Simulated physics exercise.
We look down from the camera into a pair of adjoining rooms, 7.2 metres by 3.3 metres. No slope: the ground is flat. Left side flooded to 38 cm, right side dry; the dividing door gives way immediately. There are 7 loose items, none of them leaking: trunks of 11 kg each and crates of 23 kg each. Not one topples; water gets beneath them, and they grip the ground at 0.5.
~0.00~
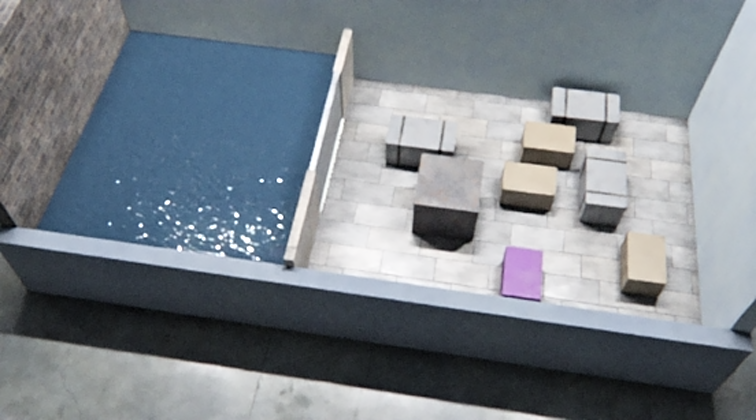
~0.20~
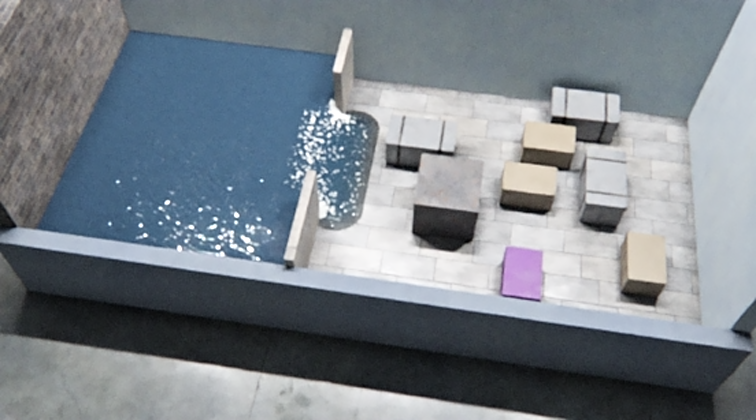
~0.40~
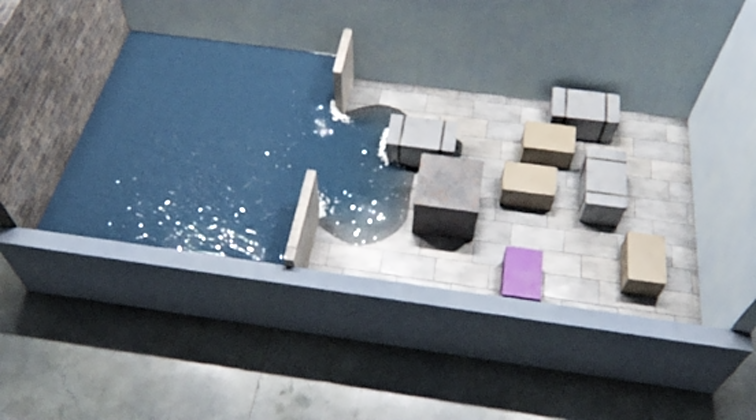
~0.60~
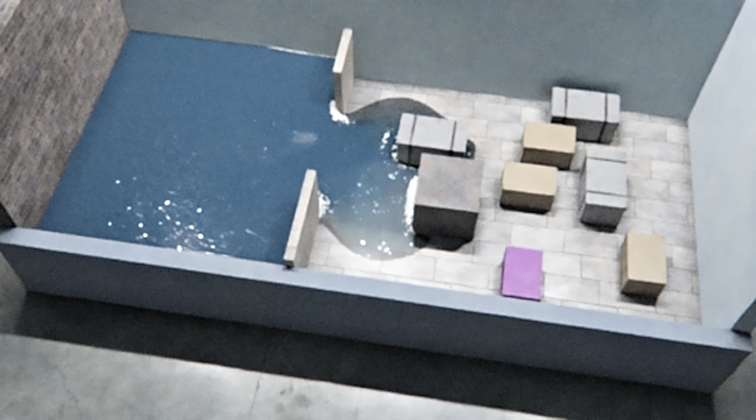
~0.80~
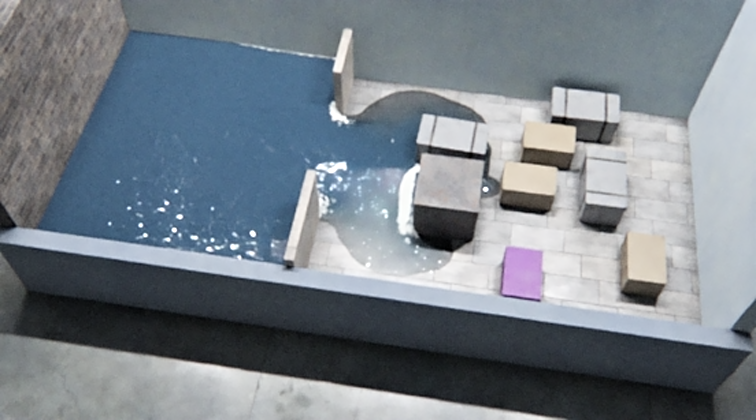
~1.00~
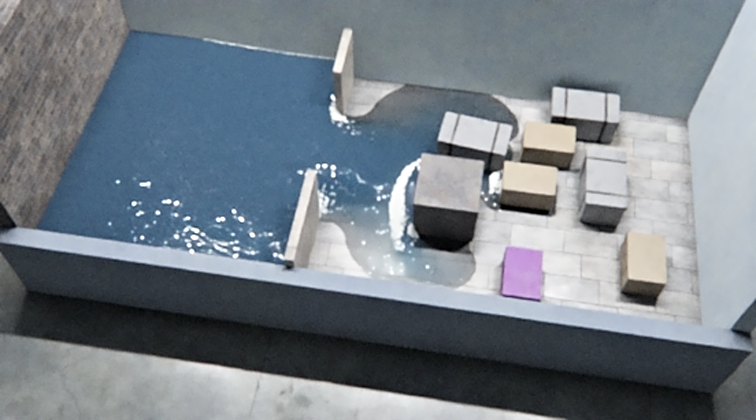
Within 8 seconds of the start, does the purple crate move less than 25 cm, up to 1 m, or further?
Honestly, it goes quite far.
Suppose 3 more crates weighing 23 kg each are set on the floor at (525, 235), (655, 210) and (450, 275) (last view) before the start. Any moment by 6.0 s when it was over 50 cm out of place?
Order kept: Not that far; too far; not that far.
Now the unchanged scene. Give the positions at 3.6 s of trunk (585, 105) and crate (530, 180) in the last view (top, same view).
Somewhere around (667, 109) and (554, 186).
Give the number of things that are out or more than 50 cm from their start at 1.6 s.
By that point, 1.
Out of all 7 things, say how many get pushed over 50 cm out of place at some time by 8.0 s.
By my tally, 7.
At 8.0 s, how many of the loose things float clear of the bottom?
At that instant the tally stands at 7.
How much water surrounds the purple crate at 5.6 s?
Somewhere close to 14 cm.
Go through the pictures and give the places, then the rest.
The first frame shows the purple crate at (523, 272), on the bottom; 9.5 m2 under water; 0 of 7 have shifted.
The second frame shows the purple crate at (523, 272) rests on the ground; 10.3 m2 under water; 0 of 7 have shifted.
The third frame shows the purple crate at (523, 272) rests on the ground; water covers 11.3 m2; 0 of 7 have shifted.
The fourth frame shows the purple crate at (523, 272) rests on the ground; water covers 12.1 m2; 1 of 7 have shifted.
The fifth frame shows the purple crate at (523, 272), on the bottom; water covers 13.0 m2; 1 of 7 have shifted.
The sixth frame shows the purple crate at (523, 272), on the bottom; water covers 13.9 m2; 1 of 7 have shifted.
After 1.6 s the purple crate is near (523, 272), 0.0 m from its start, aground; 1 afloat.
After 3.6 s the purple crate is near (531, 271), 0.1 m from its start, aground; 3 afloat.
After 5.6 s the purple crate is near (524, 261), 0.1 m from its start, afloat; 6 afloat.
After 8.0 s the purple crate is near (367, 263), 1.7 m from its start, afloat; 7 afloat.
